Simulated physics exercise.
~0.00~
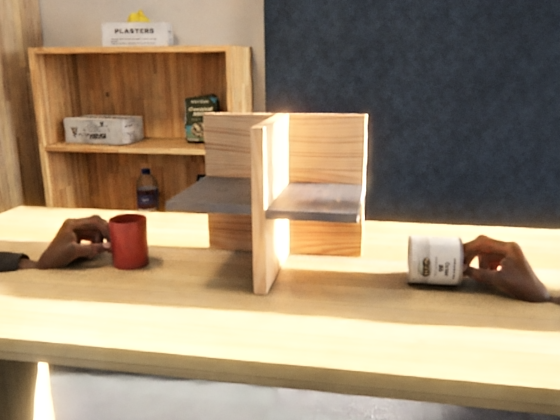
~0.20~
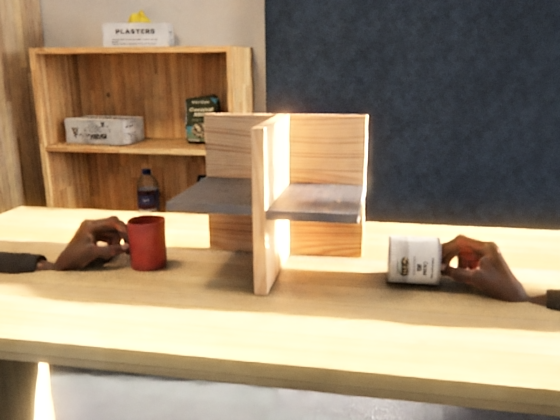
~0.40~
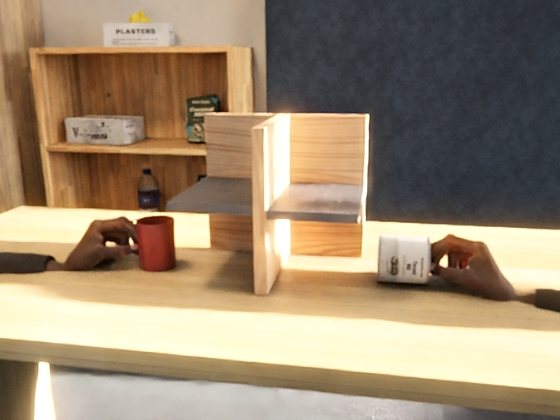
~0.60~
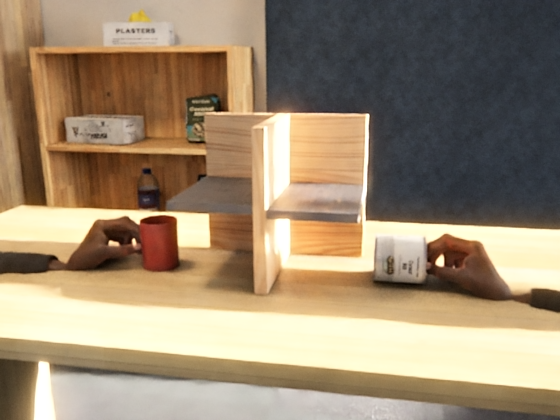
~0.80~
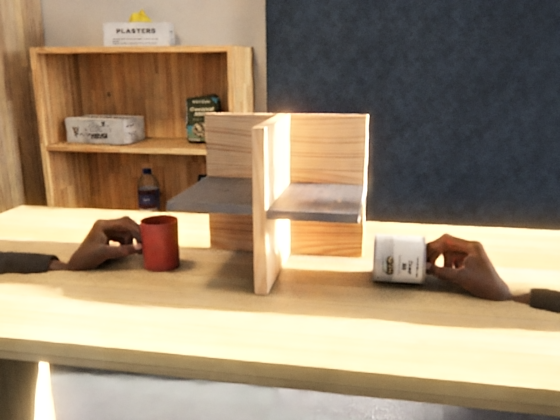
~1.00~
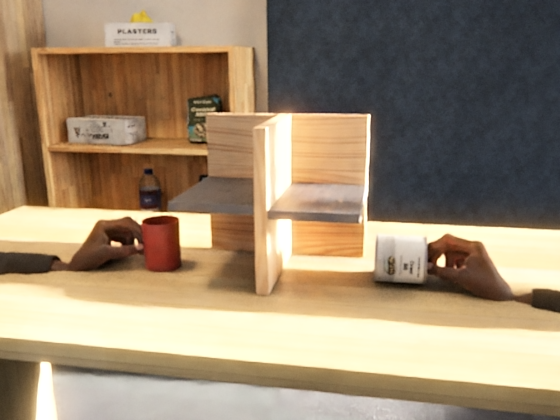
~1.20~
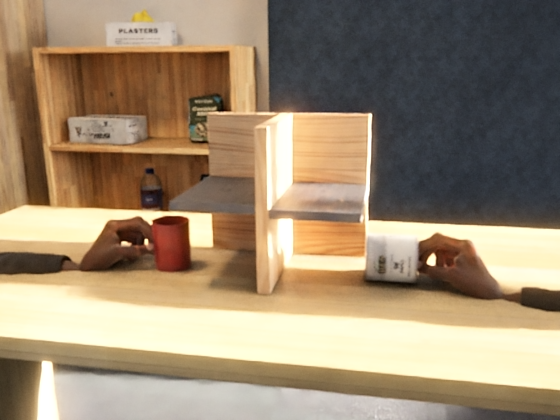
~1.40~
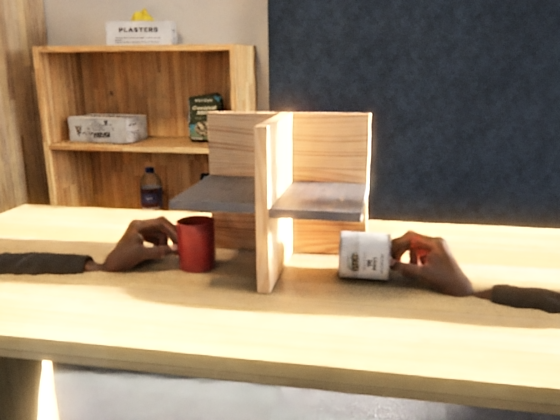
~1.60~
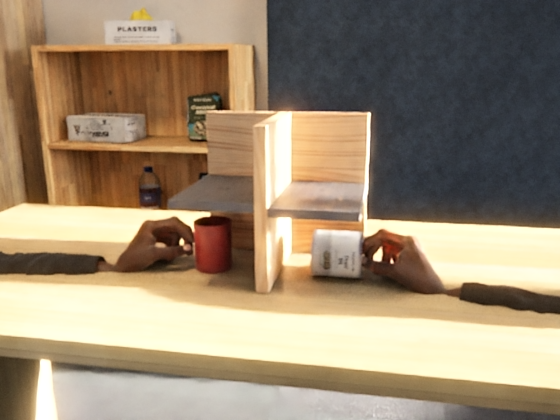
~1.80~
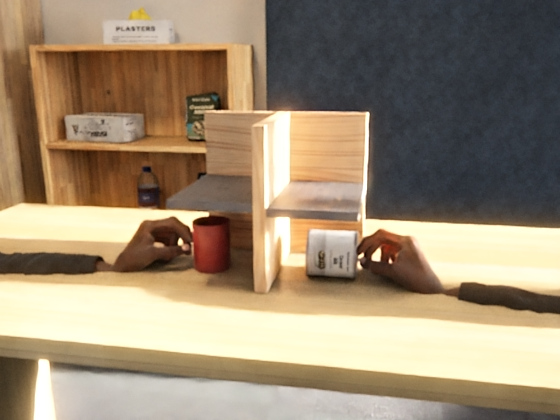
On a pale wooden table, two hands slid a red beaker from the left and a white tin from the right toward a small wooden rack, paused partway, then pushed on until both sat upright beneath its grey shelves, still held.
